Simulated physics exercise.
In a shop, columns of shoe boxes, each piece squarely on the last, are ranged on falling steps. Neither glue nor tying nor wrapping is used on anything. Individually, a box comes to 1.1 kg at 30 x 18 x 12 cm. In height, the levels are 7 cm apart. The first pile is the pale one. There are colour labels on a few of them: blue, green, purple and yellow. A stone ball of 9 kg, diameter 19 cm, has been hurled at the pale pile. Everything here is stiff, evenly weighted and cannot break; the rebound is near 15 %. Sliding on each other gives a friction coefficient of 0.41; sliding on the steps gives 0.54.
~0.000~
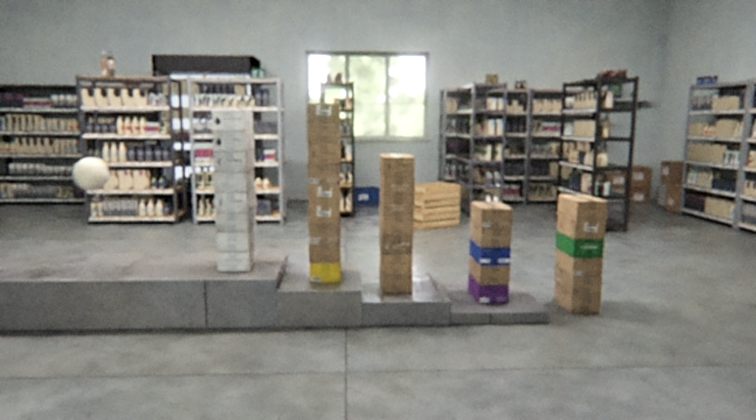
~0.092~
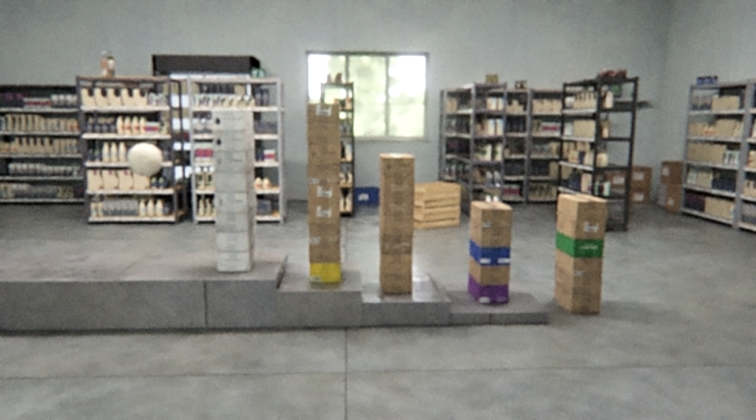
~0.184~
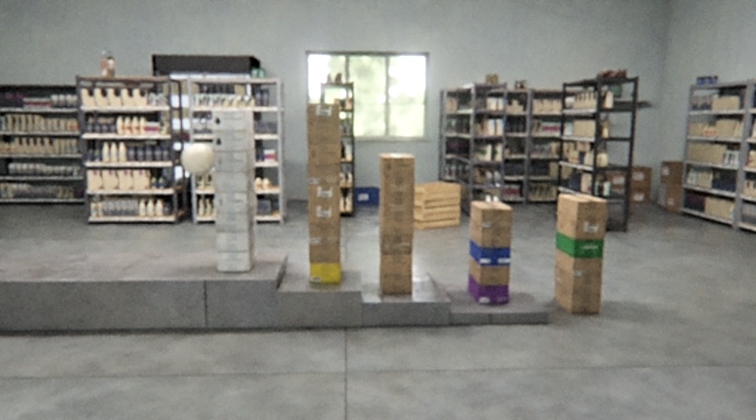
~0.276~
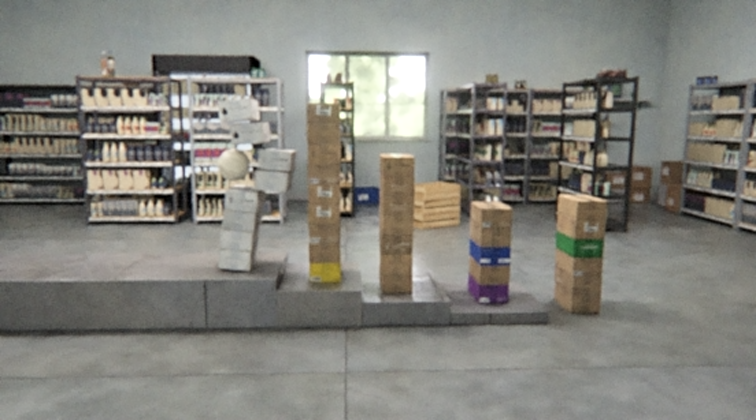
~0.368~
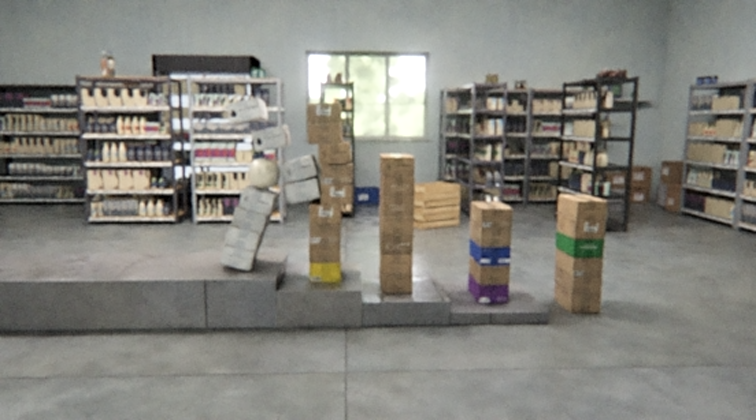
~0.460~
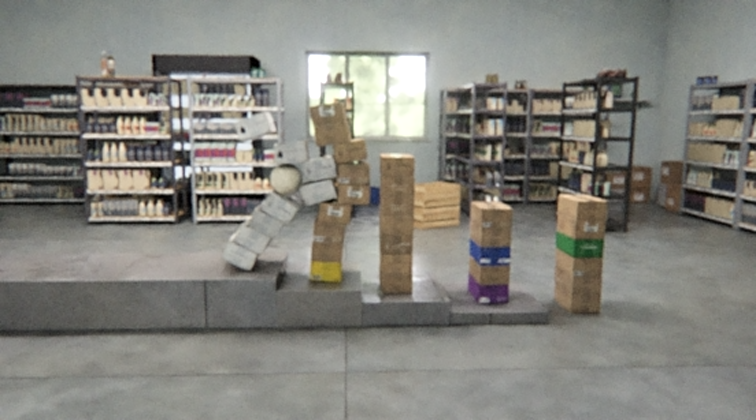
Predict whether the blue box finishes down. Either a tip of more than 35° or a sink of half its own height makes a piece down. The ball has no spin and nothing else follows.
Prediction: It does.
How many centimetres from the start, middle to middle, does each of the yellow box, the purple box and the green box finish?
About: Yellow 0, purple 0, green 45.
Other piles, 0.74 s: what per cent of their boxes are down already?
By then, 10 per cent.
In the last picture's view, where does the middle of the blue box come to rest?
I'd put it somewhere near (554, 292).
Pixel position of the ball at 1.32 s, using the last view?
It should be near pixel (383, 250).
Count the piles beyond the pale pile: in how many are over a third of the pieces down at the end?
That would be 4 of them.
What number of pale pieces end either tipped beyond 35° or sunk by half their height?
8 pale pieces.
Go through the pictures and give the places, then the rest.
In the first picture (each place is the centre of the face we see best), ball (91, 174) 65 cm from contact, 3.7 m/s; blue box (495, 257); yellow box (325, 273); green box (589, 249); the others all in place.
The second picture shows ball (145, 160) 33 cm from contact, 3.4 m/s; blue box (495, 257).
The third picture shows ball (199, 160) 20 mm from contact, 3.2 m/s; blue box (495, 257).
The fourth picture shows ball (234, 165) after contact, 2.1 m/s; blue box (495, 257); the others all in place.
The fifth picture shows ball (265, 174) after contact, 1.8 m/s; blue box (495, 257); 4 have shifted.
The sixth picture shows ball (287, 179) after contact, 1.1 m/s; blue box (495, 257); yellow box (326, 272) tilted 4°; green box (589, 249); steepest lean 10°, the box at (327, 114); 9 have shifted.
By 0.74 s, 8 of the pale pile down; 3 of the 27 other boxes down; blue box unmoved.
By 1.32 s, 8 of the pale pile down; 18 of the 27 other boxes down; blue box tilted 38°, 7 cm lower; purple box tilted 18°.
When it is over (3.2 s), 8 of the pale pile down; 22 of the 27 other boxes down; blue box on its side; green box on its side; purple box moved 22 mm. In pixels of the last frame, middles, blue box near (554, 292), green box near (631, 291).
